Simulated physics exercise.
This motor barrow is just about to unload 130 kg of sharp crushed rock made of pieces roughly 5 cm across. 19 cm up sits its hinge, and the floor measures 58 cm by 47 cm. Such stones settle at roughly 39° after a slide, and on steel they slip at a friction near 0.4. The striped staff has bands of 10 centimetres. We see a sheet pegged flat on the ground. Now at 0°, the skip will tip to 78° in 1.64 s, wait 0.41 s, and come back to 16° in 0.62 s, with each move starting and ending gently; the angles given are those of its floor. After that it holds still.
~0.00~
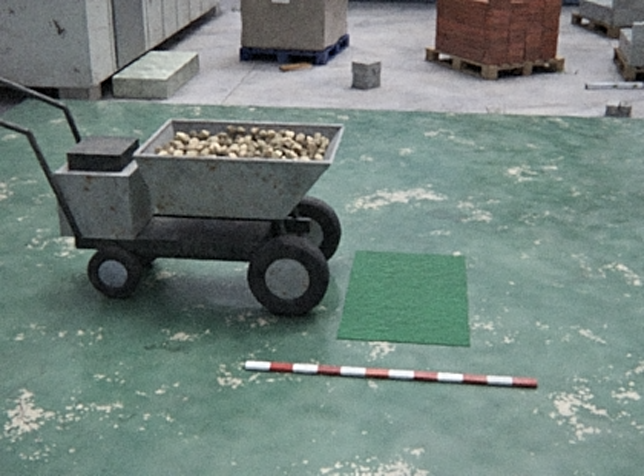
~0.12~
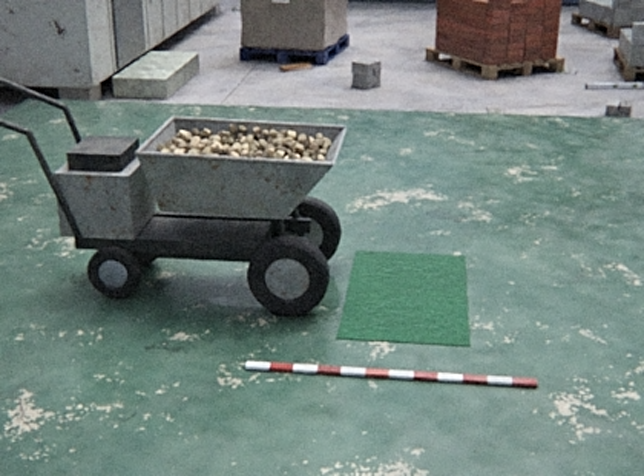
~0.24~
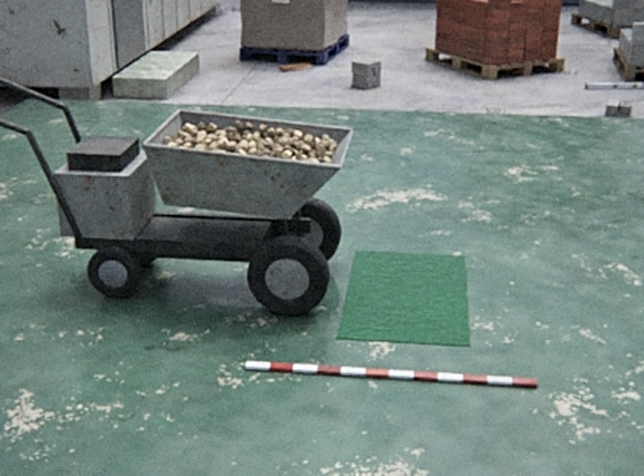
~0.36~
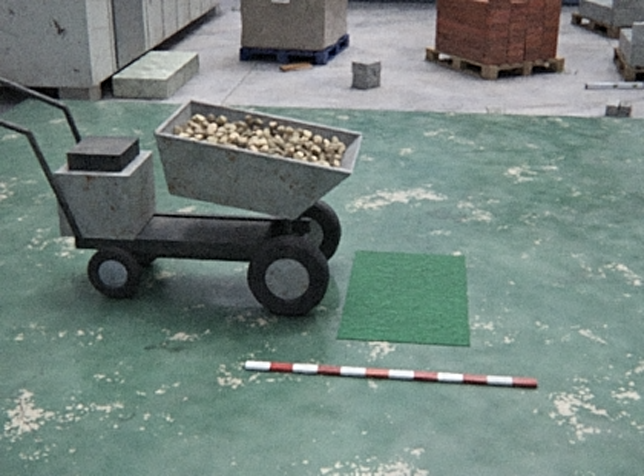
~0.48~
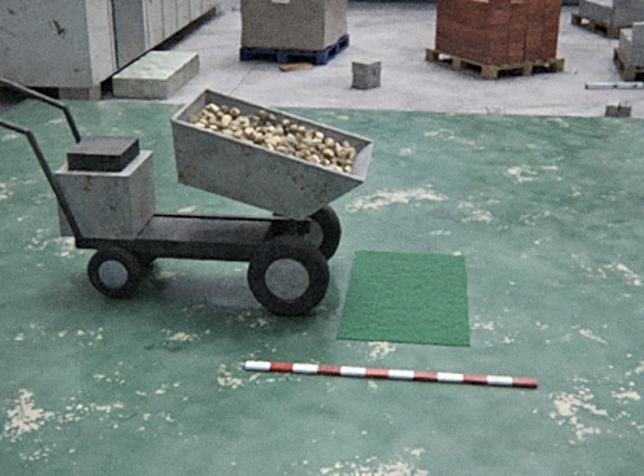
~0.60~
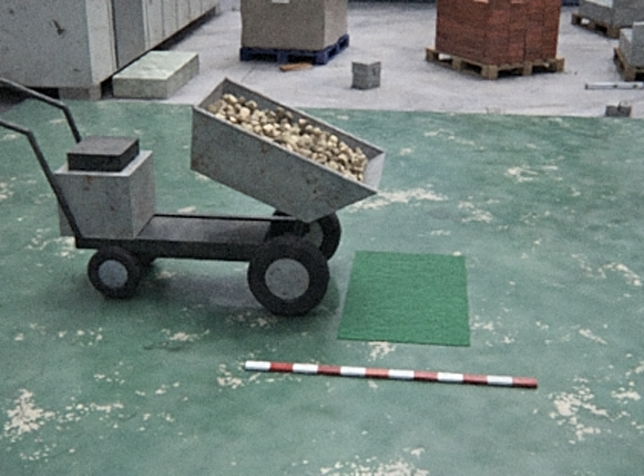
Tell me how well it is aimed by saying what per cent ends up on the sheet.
Around 50 per cent ends up there.
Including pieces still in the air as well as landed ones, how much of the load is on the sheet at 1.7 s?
Some 25 per cent of the load by that point.
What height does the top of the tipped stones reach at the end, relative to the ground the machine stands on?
Close to 22 cm above that ground.
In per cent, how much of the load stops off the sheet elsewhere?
I'd put it at around 35 per cent.
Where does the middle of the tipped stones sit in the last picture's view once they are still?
Roughly (458, 287), I'd say.
After 1.2 s the floor is at 66°; 100 % in the skip; the foremost stones are at (428, 253).
After 1.7 s the floor is at 78°; 58 % in the skip, 26 % on the sheet, 16 % off the sheet elsewhere; the foremost stones are at (535, 299).
After 3.1 s the floor is at 16°; 19 % in the skip, 48 % on the sheet, 33 % off the sheet elsewhere; the foremost stones are at (579, 293).
After 5.1 s the floor is at 16°; 19 % in the skip, 48 % on the sheet, 33 % off the sheet elsewhere; the foremost stones are at (579, 293).
